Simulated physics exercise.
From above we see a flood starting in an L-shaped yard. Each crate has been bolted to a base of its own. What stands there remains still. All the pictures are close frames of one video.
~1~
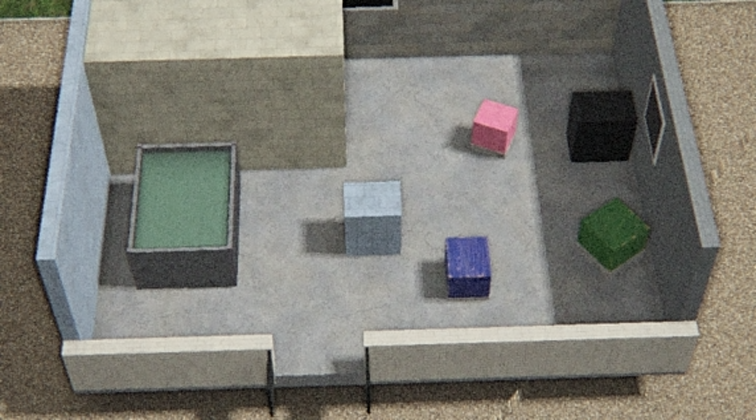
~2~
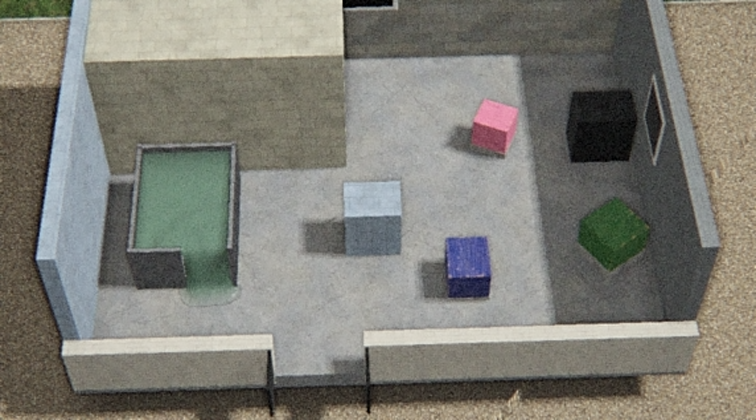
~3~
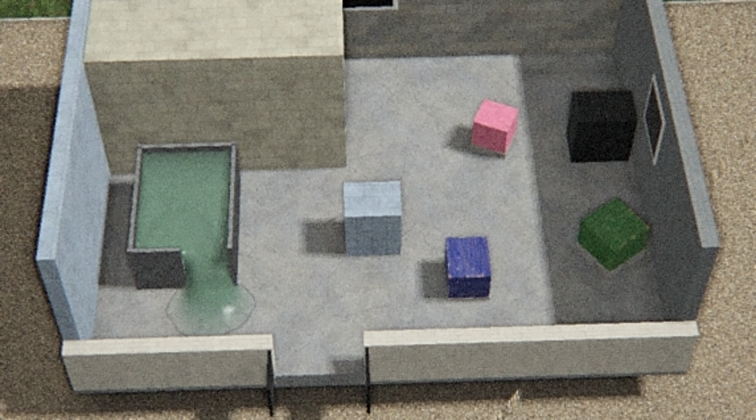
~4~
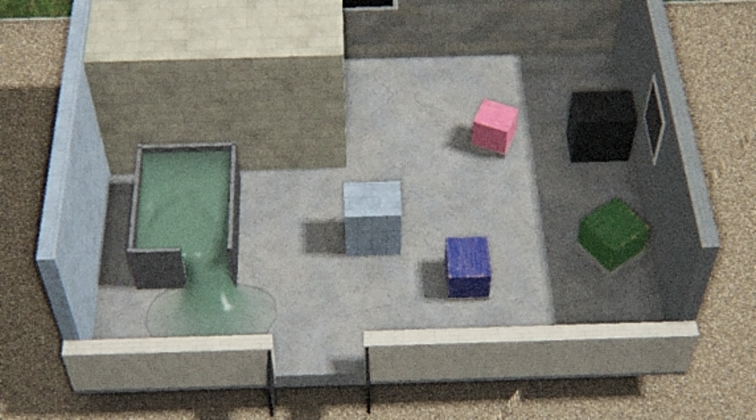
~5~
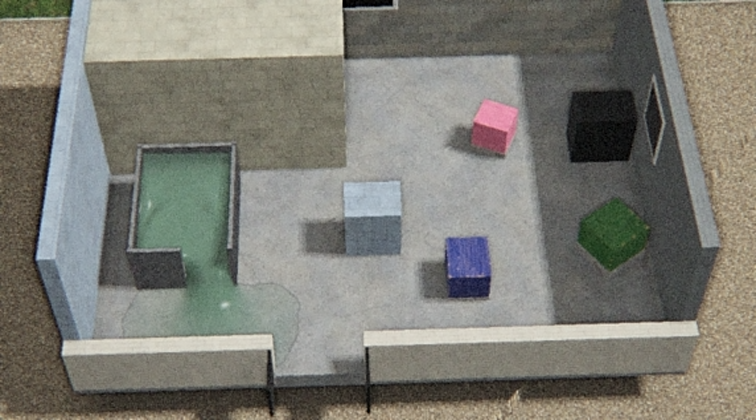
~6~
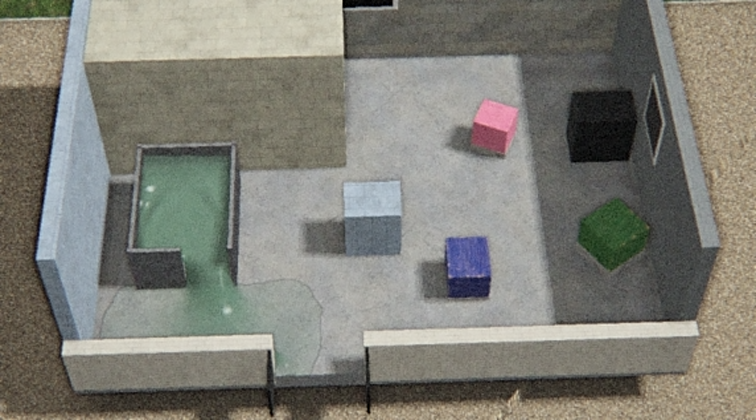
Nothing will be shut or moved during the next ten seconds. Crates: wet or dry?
Green crate, dry; pink crate, dry; blue crate, wet.
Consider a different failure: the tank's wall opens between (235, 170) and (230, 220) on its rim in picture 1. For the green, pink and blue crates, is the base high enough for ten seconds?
Here's how it goes: The green crate is swamped, the pink crate is swamped, and the blue crate is swamped.
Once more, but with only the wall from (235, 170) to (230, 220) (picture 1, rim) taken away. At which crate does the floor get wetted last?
Answer: The green crate.
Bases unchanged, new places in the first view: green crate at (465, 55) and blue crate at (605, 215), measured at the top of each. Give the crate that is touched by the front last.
Answer: The one in green.
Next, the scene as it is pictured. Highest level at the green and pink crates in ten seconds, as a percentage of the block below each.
Taking them in the order asked, 70 percent and 70 percent.
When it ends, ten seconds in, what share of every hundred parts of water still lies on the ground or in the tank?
The share not yet gone is roughly 84 percent.
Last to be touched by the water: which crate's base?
Last is the pink one.
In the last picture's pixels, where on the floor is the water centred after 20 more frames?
Around pixel (235, 271) of the last picture.
A moment on, water covers 15 % of the floor; the green crate not reached, the pink crate not reached, the blue crate not reached.
Next, water covers 25 % of the floor; the green crate not reached, the pink crate not reached, the blue crate water round its plinth.
Then, water covers 40 % of the floor; the green crate water round its plinth, the pink crate not reached, the blue crate water round its plinth.
Later, water covers 60 % of the floor; the green crate water round its plinth, the pink crate water round its plinth, the blue crate water round its plinth.
In the end, water covers 85 % of the floor; the green crate stayed above the water, the pink crate stayed above the water, the blue crate was topped.
